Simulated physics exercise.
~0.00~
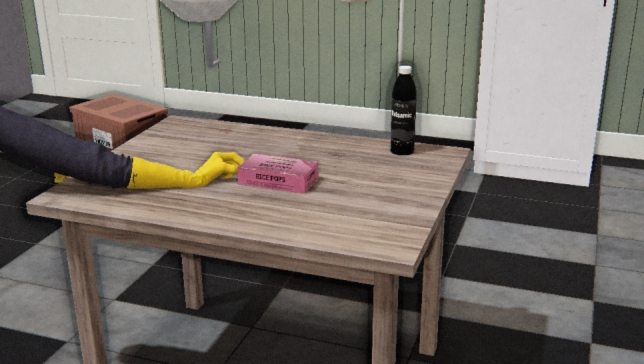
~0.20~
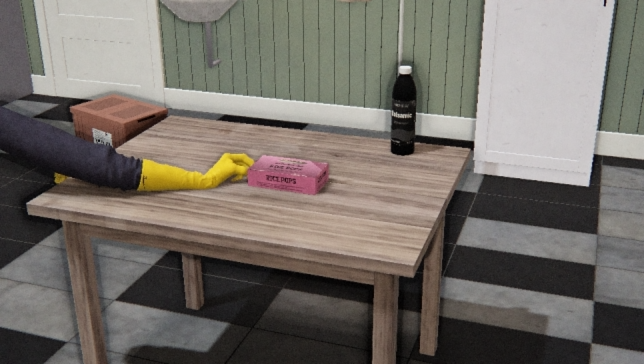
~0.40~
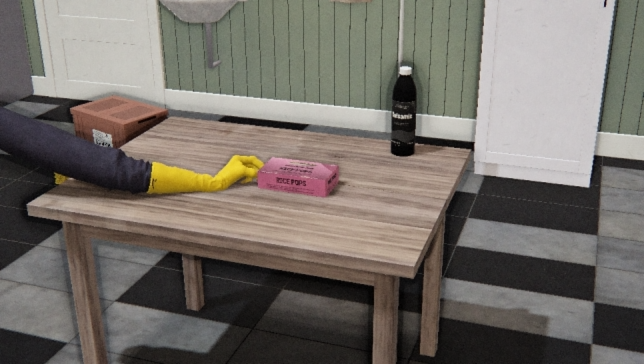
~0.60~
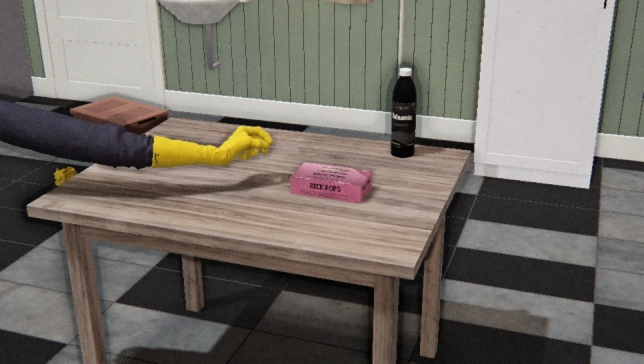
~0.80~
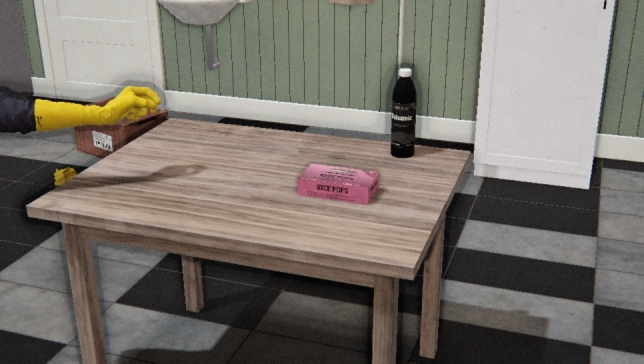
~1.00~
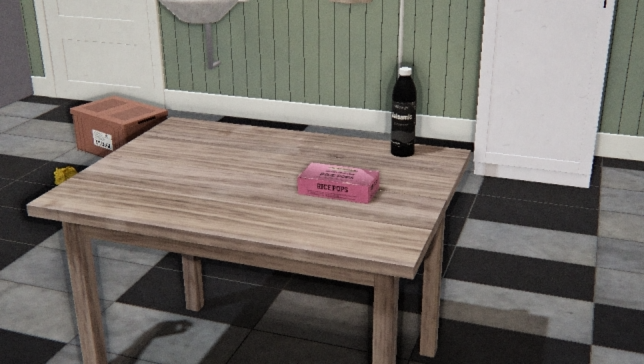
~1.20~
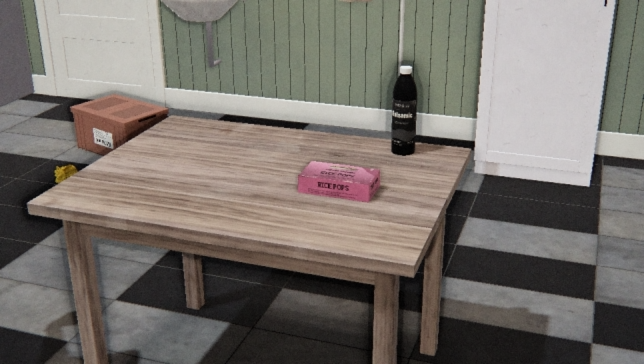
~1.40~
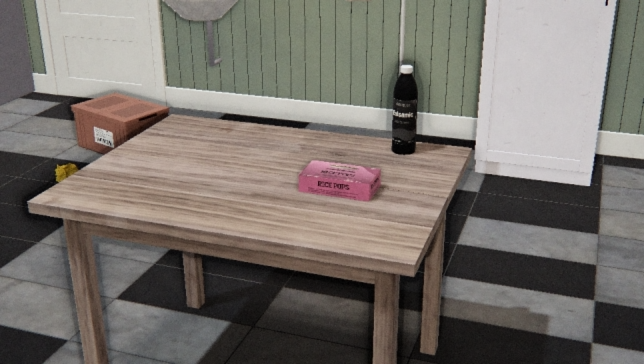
An arm in a dark sleeve and yellow glove reaches from the left across a wooden table, in a room with green panelled walls and a black and grey checkered floor, seen from slightly above by a gently swaying camera. A pink packet sits by the glove, a black bottle stands near the far right corner, and a reddish-brown box lies on the floor behind the table. The hand pushes the packet to the right, then lets go and withdraws to the left. The packet slides a little farther and stops, resting on the table with the bottle still upright.
